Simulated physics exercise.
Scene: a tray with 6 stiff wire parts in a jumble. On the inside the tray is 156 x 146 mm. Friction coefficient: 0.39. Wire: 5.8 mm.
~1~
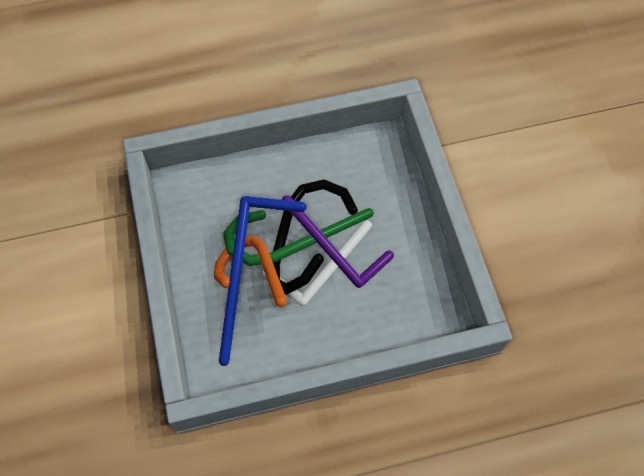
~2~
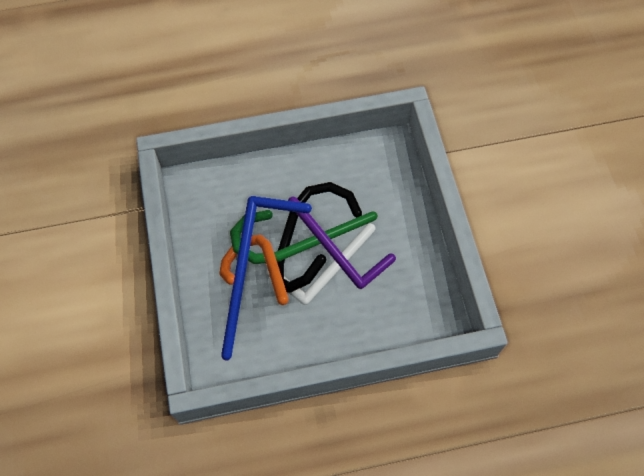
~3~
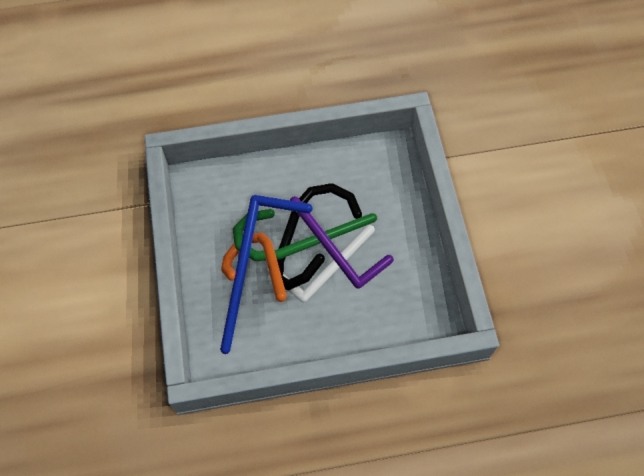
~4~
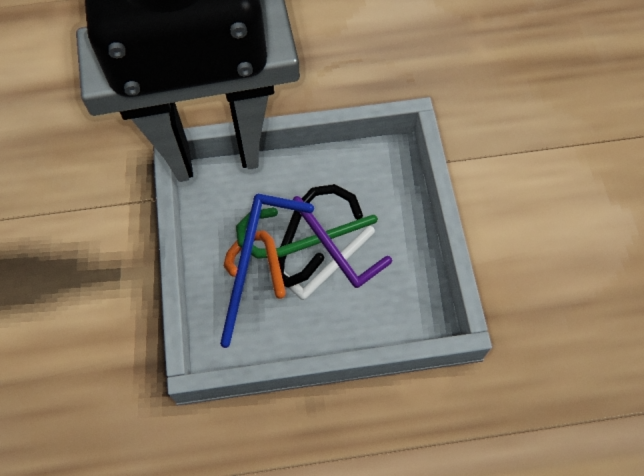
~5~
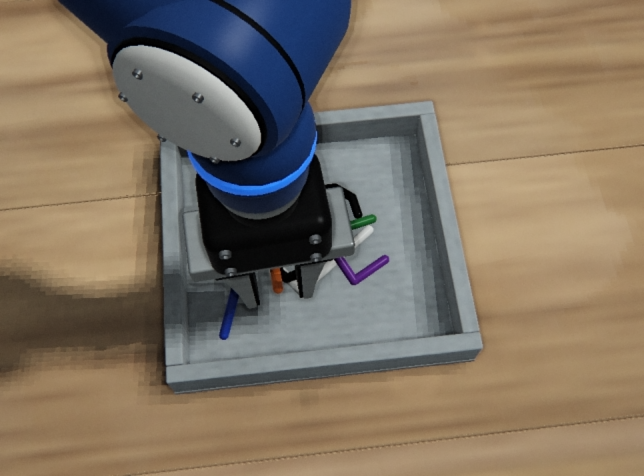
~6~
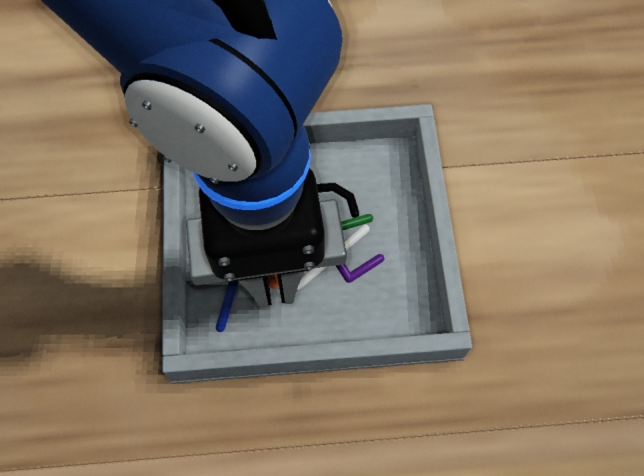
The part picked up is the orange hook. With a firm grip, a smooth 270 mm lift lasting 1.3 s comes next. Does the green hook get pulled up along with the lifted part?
Yes.
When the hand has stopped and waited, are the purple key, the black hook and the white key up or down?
Purple key stays behind, black hook stays behind, white key down.
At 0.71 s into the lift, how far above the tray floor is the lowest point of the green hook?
Some 90 mm up.
Then, 0.39 s into the lift, lowest point more than 20 mm over the tray floor, orange hook 59 mm.
Then, 0.71 s into the lift, lowest point more than 20 mm over the tray floor, orange hook 159 mm, green hook 90 mm, blue key 81 mm.
Then, 1.30 s into the lift, lowest point more than 20 mm over the tray floor, orange hook 273 mm, green hook 200 mm, blue key 193 mm.
Finally, hanging orange hook 273 mm, green hook 200 mm, blue key 193 mm; the other 3 are down.
